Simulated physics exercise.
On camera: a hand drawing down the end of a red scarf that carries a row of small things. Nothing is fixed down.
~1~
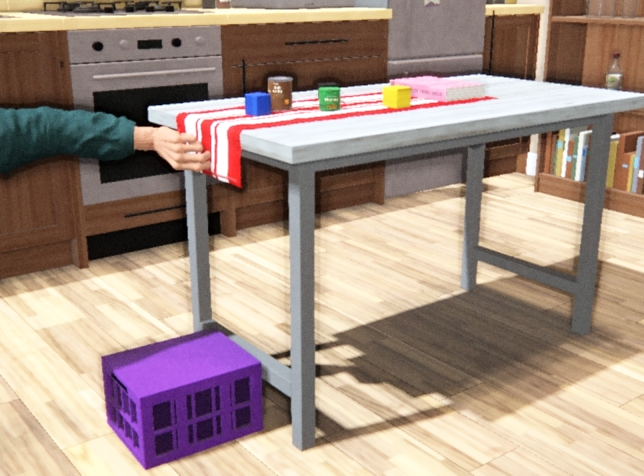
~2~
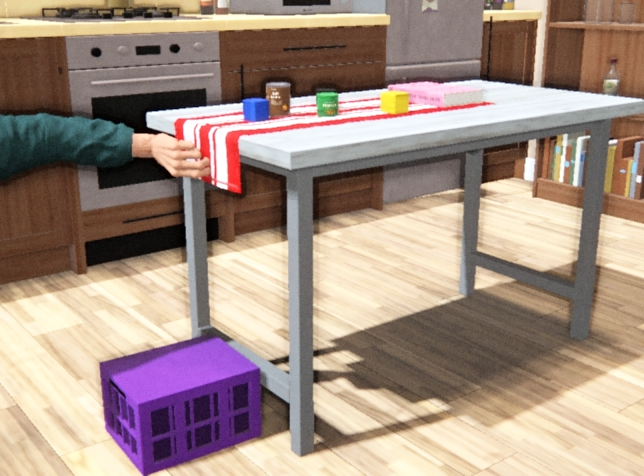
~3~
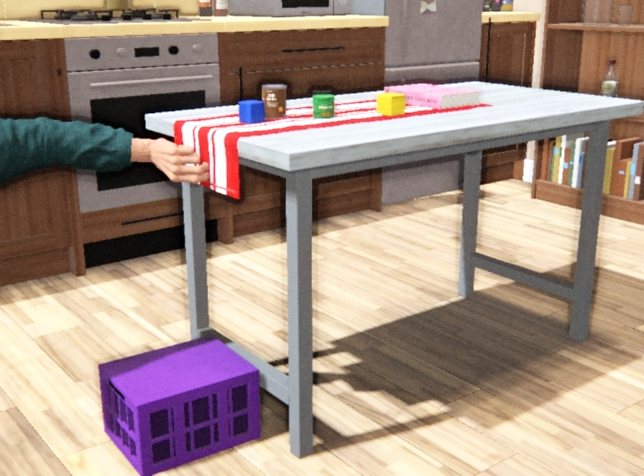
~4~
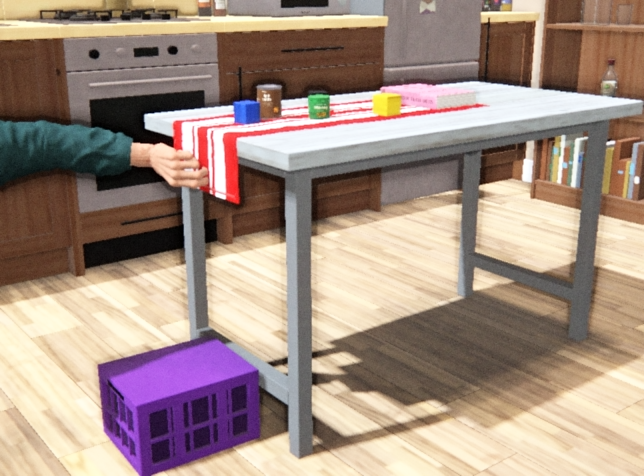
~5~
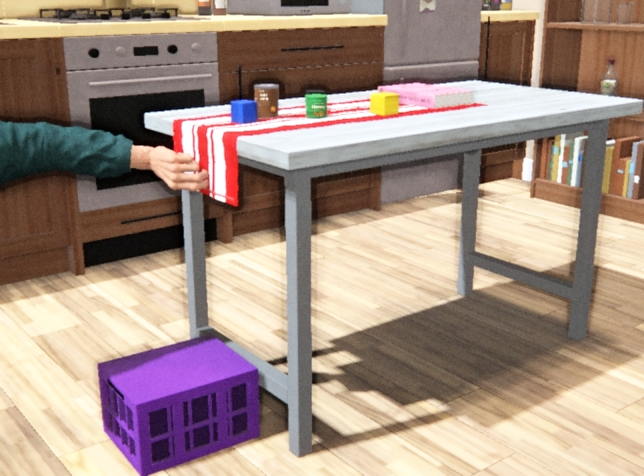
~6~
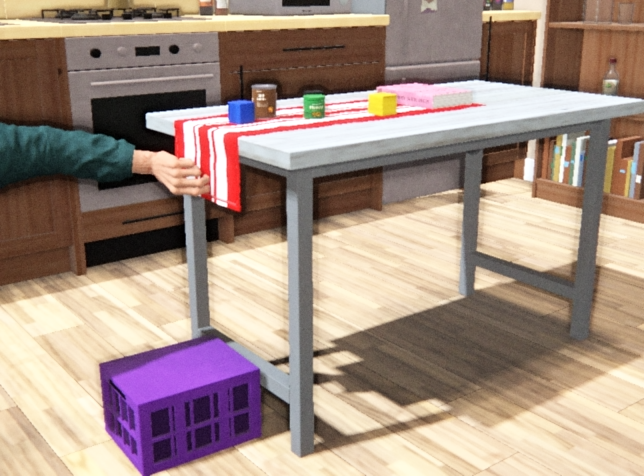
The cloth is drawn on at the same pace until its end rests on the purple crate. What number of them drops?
Over the edge go four.
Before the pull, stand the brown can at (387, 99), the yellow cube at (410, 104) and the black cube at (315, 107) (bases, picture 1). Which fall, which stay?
The brown can survives, the yellow cube stays on, the black cube falls.
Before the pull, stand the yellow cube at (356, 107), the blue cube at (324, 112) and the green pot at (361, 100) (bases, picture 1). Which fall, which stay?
The yellow cube falls, the blue cube falls, the green pot survives.
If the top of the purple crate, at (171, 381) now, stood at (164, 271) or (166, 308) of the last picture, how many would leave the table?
Then 1 and 2.
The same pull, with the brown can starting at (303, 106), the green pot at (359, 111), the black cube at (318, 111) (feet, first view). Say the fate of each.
The brown can is carried off, the green pot comes down, the black cube comes down.
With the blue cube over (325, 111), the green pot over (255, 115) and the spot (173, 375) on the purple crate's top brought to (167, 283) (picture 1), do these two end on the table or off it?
The blue cube stays on; the green pot comes down.
A little later, hem near (208, 299); blue cube and brown can gone.
Next, hem on the crate; blue cube, brown can, green pot and black cube gone.
When it is over, hem on the crate; blue cube, brown can, green pot and black cube gone. The table loses four.
